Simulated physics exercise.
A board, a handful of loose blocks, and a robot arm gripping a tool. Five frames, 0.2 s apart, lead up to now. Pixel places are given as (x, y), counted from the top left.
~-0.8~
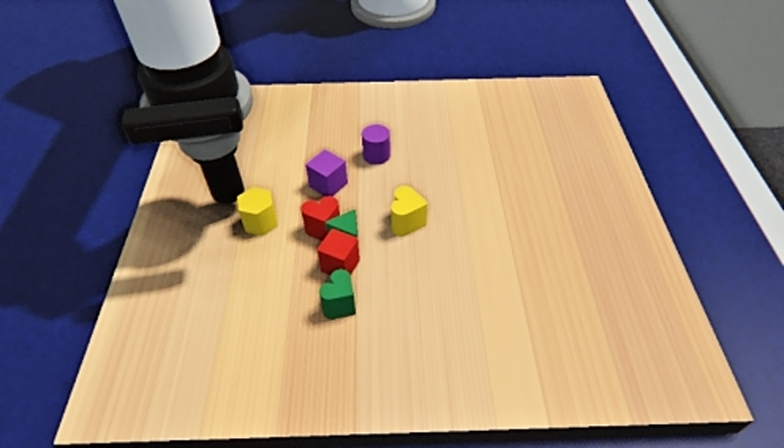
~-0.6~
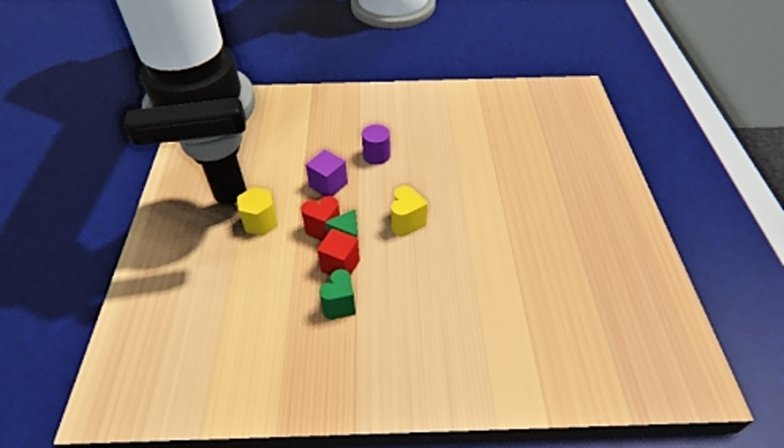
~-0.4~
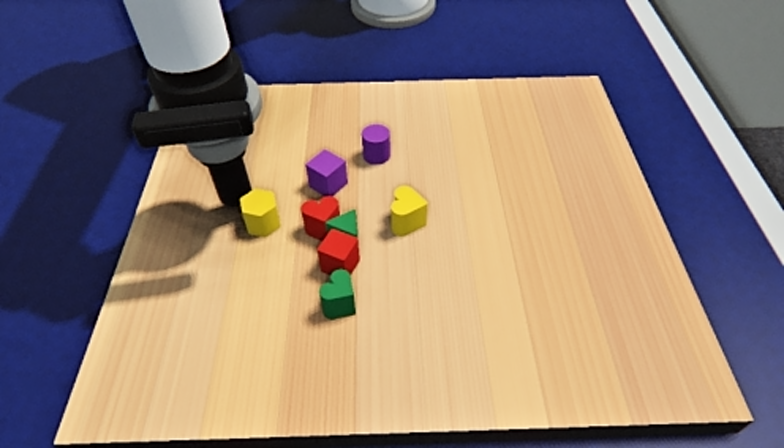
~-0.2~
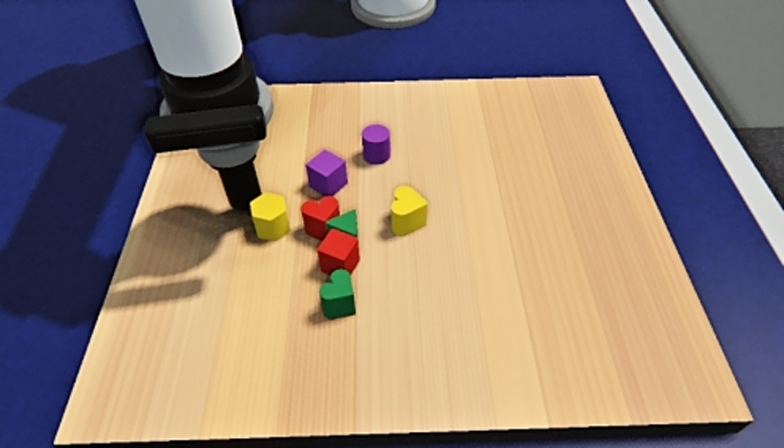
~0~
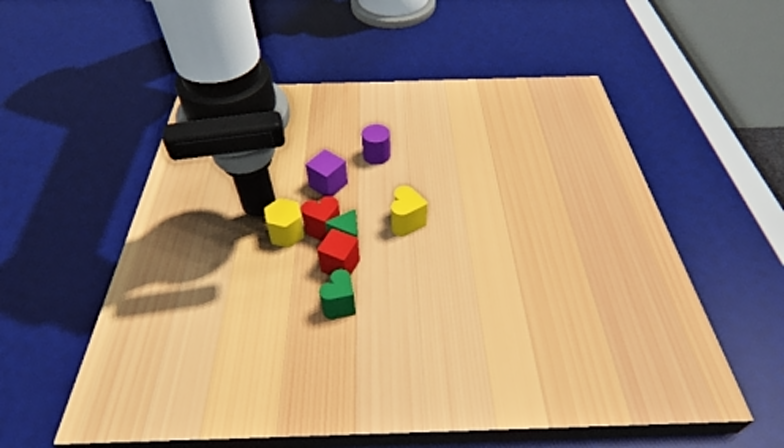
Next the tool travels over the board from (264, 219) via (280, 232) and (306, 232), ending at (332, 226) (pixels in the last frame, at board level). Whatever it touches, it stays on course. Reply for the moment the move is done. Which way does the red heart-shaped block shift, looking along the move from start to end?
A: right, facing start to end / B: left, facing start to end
Correct choice: B.
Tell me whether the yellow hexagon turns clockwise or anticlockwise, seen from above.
It goes clockwise.
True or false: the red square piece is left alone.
Verdict: False.
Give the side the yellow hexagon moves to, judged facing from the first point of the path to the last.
It's pushed right.
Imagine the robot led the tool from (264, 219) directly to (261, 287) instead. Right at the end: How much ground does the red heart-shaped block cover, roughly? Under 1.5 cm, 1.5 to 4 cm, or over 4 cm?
Under 1.5 cm.
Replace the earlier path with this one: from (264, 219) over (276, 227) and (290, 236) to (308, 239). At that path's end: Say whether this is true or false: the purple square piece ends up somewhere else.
False
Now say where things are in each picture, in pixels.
Tip of the tool (229, 193), middles of tops, yellow hexagon (255, 200), red heart-shaped block (320, 207), red square piece (338, 244), green three-sided block (345, 222), in the first picture.
Tool (231, 194), nothing pushed, in the second picture.
Tool (236, 196), yellow hexagon (258, 202), in the third picture.
Tool (246, 200), yellow hexagon (268, 206), in the fourth picture.
Tool (260, 206), yellow hexagon (282, 212), red heart-shaped block (320, 207), red square piece (338, 244), green three-sided block (345, 222), in the fifth picture.
The first path, step by step. Halfway along, tool (290, 222); yellow hexagon (311, 231); red heart-shaped block (330, 207); green three-sided block (348, 223).
At the end, tool (330, 213); yellow hexagon (325, 232), turned 30° clockwise; red heart-shaped block (365, 201), turned 20° clockwise; red square piece (349, 252); green three-sided block (367, 223).
